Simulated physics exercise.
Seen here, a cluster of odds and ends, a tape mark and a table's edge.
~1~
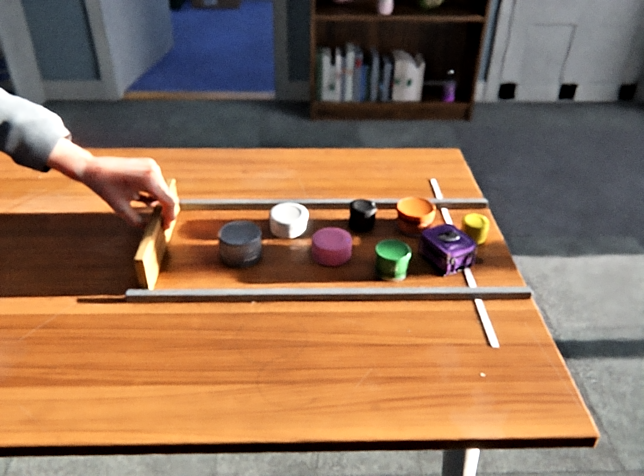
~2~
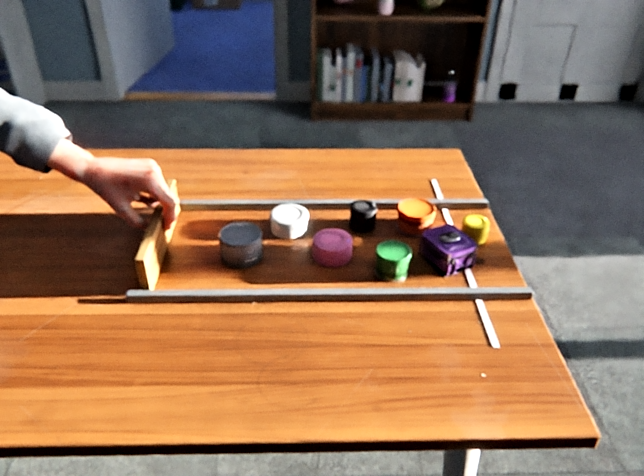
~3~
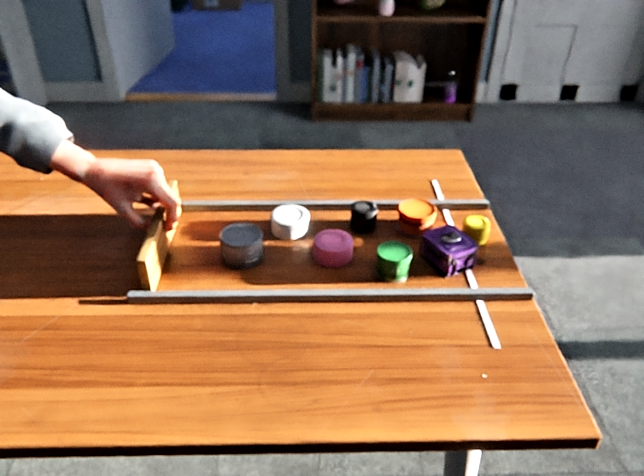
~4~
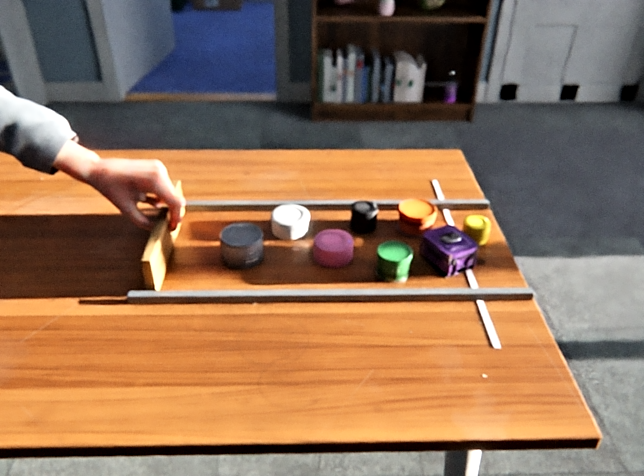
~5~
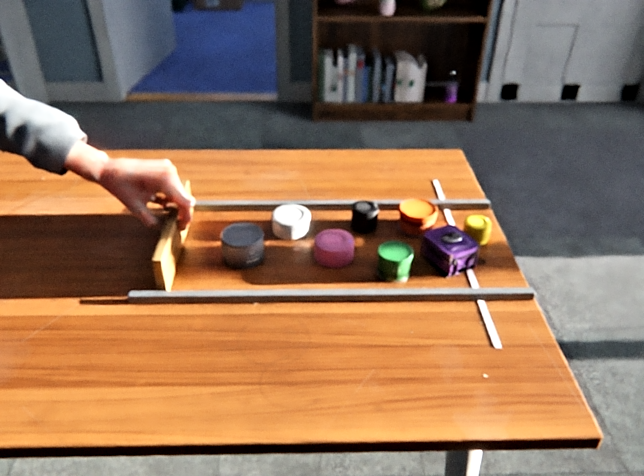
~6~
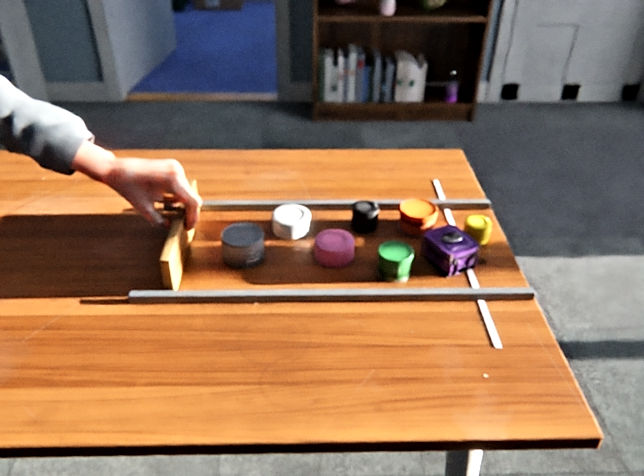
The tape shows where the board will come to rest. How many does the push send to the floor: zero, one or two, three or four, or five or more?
Outcome: The number that fall off is three or four.
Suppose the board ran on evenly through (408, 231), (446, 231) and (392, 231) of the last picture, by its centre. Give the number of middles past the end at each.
Past the end: 0, 2 and 0.
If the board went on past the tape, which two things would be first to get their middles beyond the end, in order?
The order is the yellow lid, then the orange pot.
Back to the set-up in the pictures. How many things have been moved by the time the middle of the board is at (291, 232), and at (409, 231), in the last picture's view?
The counts are 3 and 8.
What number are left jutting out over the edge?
1 of them.
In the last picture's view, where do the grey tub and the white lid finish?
The grey tub stops around (484, 241); the white lid around (473, 222).
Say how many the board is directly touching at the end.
It touches 3.
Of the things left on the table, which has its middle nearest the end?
The black lid.
A little later, none off yet; yellow lid at rest near (477, 230); purple case at rest near (450, 250); orange pot at rest near (417, 218).
Next, none off yet; yellow lid at rest near (477, 230); purple case moving near (453, 250); orange pot moving near (424, 218).
Later still, none off yet; yellow lid shifted about its own width near (500, 232); purple case shifted about its own width near (497, 253); orange pot shifted well along near (480, 214).
When it is over, the number that fall off is three or four; down, pink lid, orange pot, purple case and yellow lid.
